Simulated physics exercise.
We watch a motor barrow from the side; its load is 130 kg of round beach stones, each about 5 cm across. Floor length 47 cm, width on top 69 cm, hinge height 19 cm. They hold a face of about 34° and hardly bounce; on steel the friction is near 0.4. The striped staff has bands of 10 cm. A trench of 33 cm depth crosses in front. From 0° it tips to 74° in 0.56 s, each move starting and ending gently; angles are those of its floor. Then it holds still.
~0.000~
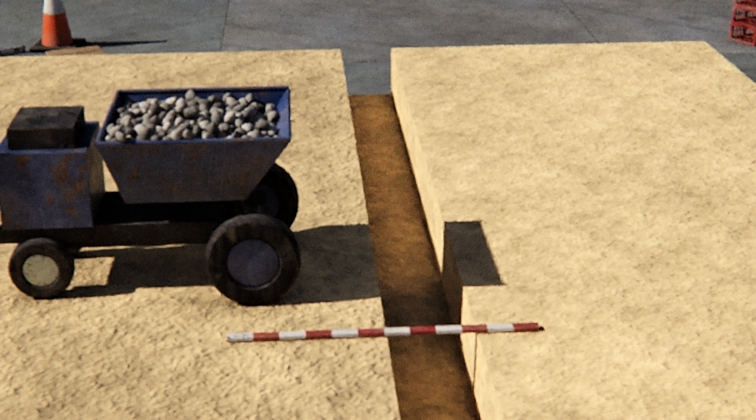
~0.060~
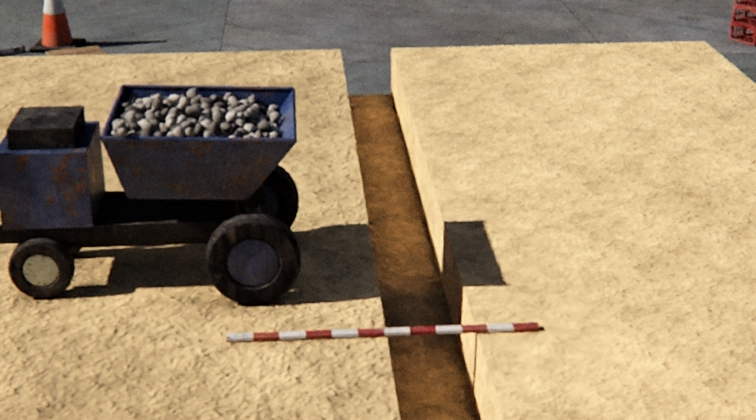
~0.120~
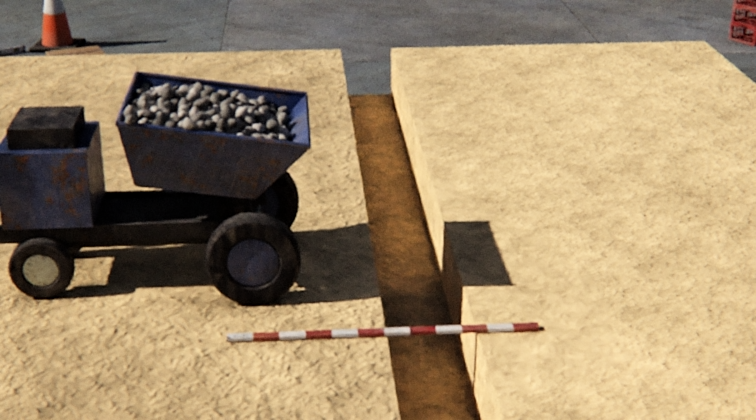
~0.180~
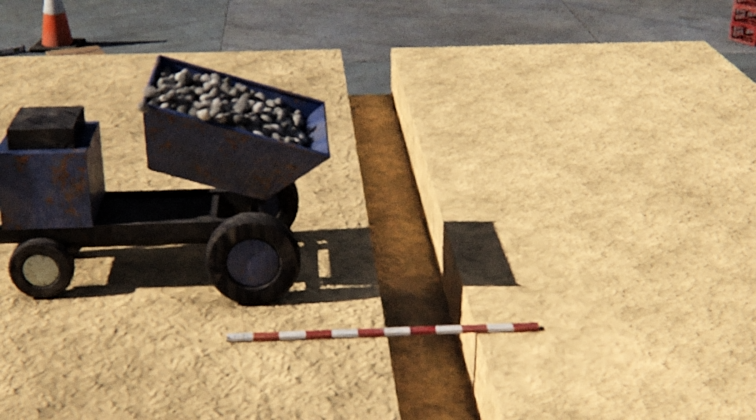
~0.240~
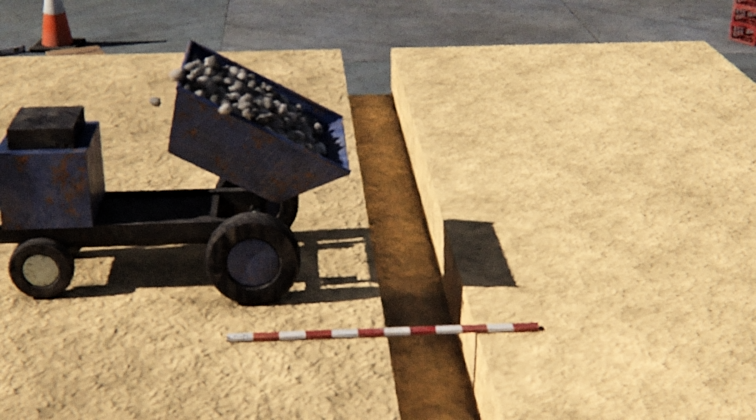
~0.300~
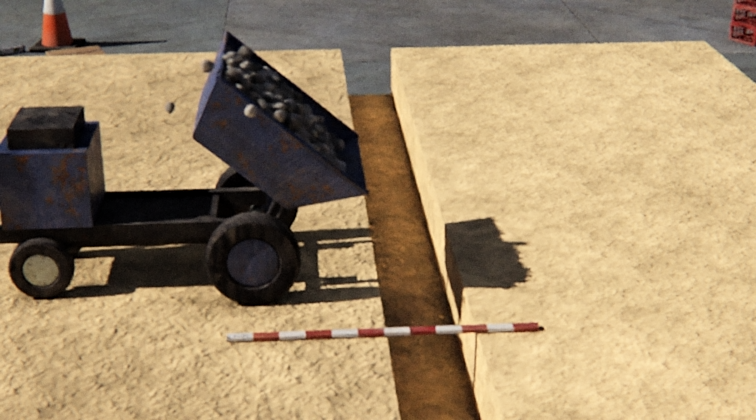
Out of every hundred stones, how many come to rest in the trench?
Some 63 per cent of it.
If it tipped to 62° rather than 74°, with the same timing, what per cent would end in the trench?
It would be near 60 per cent.
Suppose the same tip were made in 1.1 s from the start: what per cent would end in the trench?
Then about 90 per cent.
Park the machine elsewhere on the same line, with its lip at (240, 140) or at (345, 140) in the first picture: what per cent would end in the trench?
About 90 and 20 per cent.
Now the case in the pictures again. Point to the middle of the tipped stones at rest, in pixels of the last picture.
Near (441, 309).
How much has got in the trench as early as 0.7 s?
About 40 per cent by then.
After 0.4 s the floor is at 62°; 100 % in the skip; the foremost stones are at (375, 193).
After 0.7 s the floor is at 74°; 50 % in the skip, 42 % in the trench, 8 % past the trench; the foremost stones are at (479, 248).
After 1.0 s the floor is at 74°; 6 % in the skip, 57 % in the trench, 37 % past the trench; the foremost stones are at (705, 269).
After 3.0 s the floor is at 74°; 0 % in the skip, 63 % in the trench, 36 % past the trench; the foremost stones are past the picture's edge.
